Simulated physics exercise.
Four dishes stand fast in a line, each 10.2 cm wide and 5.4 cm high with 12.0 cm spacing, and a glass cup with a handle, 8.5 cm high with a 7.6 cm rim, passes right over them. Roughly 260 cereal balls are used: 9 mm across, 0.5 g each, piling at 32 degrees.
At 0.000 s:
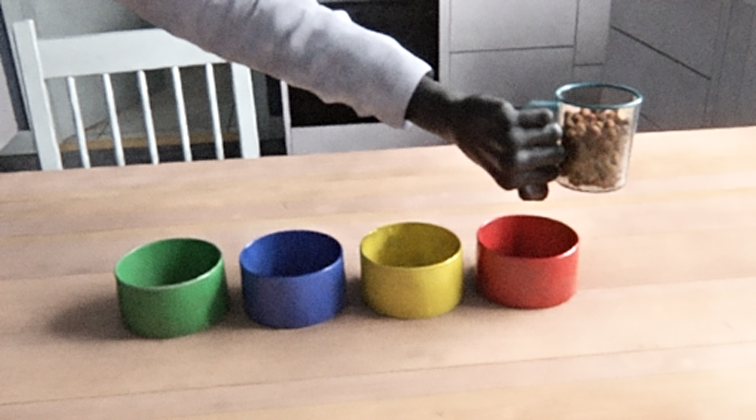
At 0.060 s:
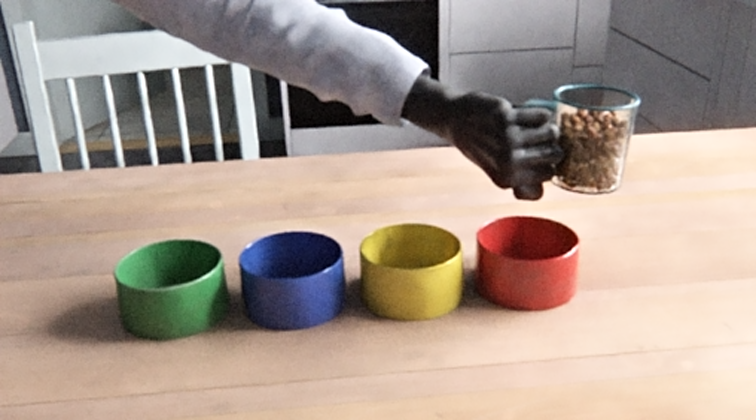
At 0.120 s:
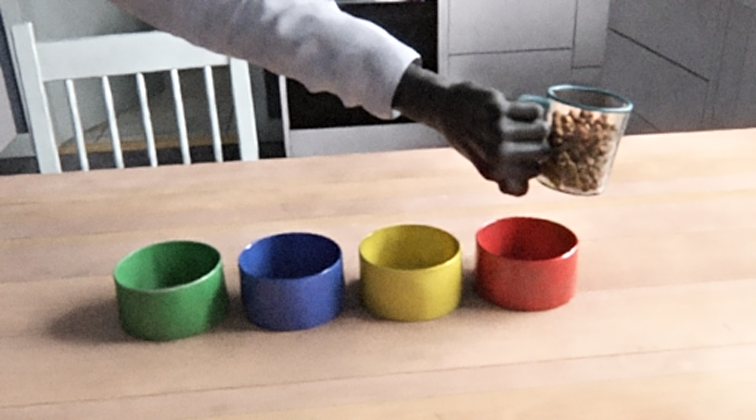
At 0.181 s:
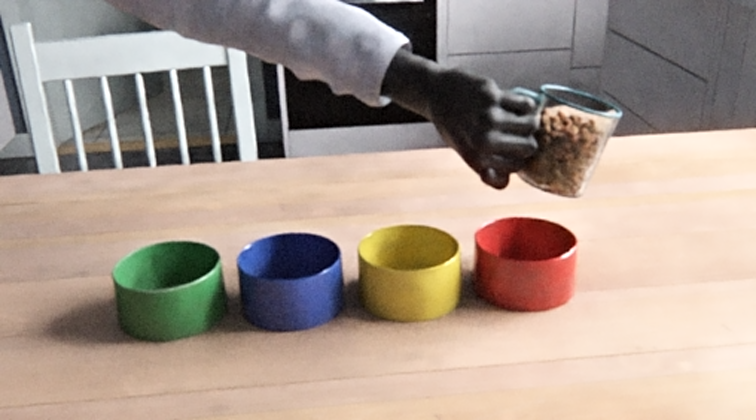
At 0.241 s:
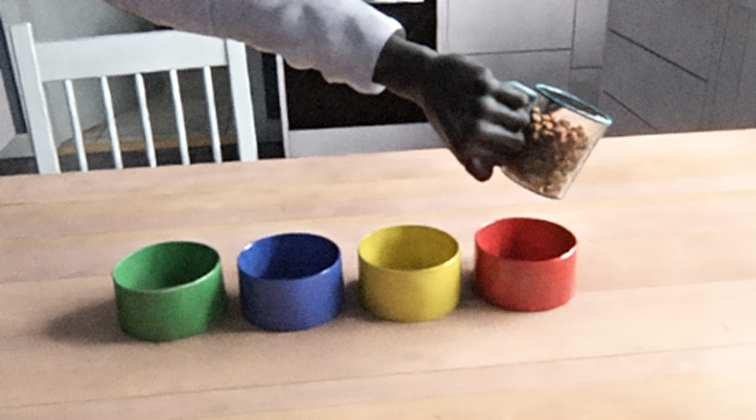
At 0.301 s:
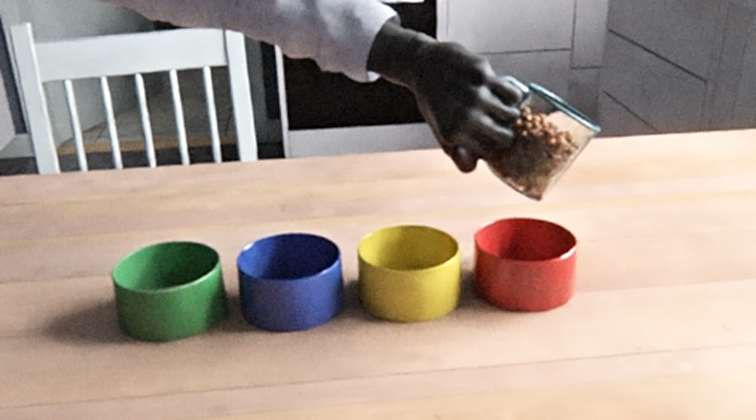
A dark hand, its arm in a pale sleeve, holds a clear glass cup of brown cereal balls above a light wooden table, seen from slightly above by a still camera. Four round dishes stand in a row, green, blue, yellow and red from left to right, before a white chair and grey cabinets. The hand moves the cup slightly left and tilts it steadily toward the right.
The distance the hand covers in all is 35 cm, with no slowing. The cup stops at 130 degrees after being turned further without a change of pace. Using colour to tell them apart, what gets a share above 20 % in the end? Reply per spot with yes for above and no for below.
Red: No, below. Blue: No, below. Green: No, below. Yellow: Yes, above. Counter: No, below.
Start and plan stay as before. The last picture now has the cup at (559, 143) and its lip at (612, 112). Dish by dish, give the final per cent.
Kept per dish: Red = 0, blue = 0, green = 0, yellow = 90.
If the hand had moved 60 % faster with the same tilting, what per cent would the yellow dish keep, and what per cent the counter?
Then the yellow dish gets 10 and the counter 10.
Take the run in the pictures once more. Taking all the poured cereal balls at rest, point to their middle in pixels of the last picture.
Near (409, 277).
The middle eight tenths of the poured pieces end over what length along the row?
Spread: Around 7 cm.
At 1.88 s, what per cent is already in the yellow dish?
By that moment it's near 95 percent.
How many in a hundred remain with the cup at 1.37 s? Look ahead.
Some 0 per cent.
Then, at 0.94 s, tilt 121 degrees; cup holds 80 %, red 5 %, yellow 10 %.
After 1.37 s, tilt 130 degrees; cup holds 0 %, red 5 %, yellow 95 %.
After 1.88 s, tilt 130 degrees; cup holds 0 %, red 5 %, yellow 95 %.
By 2.2 s all is still; red 5 %, blue 0 %, green 0 %, yellow 95 %, counter 5 %.
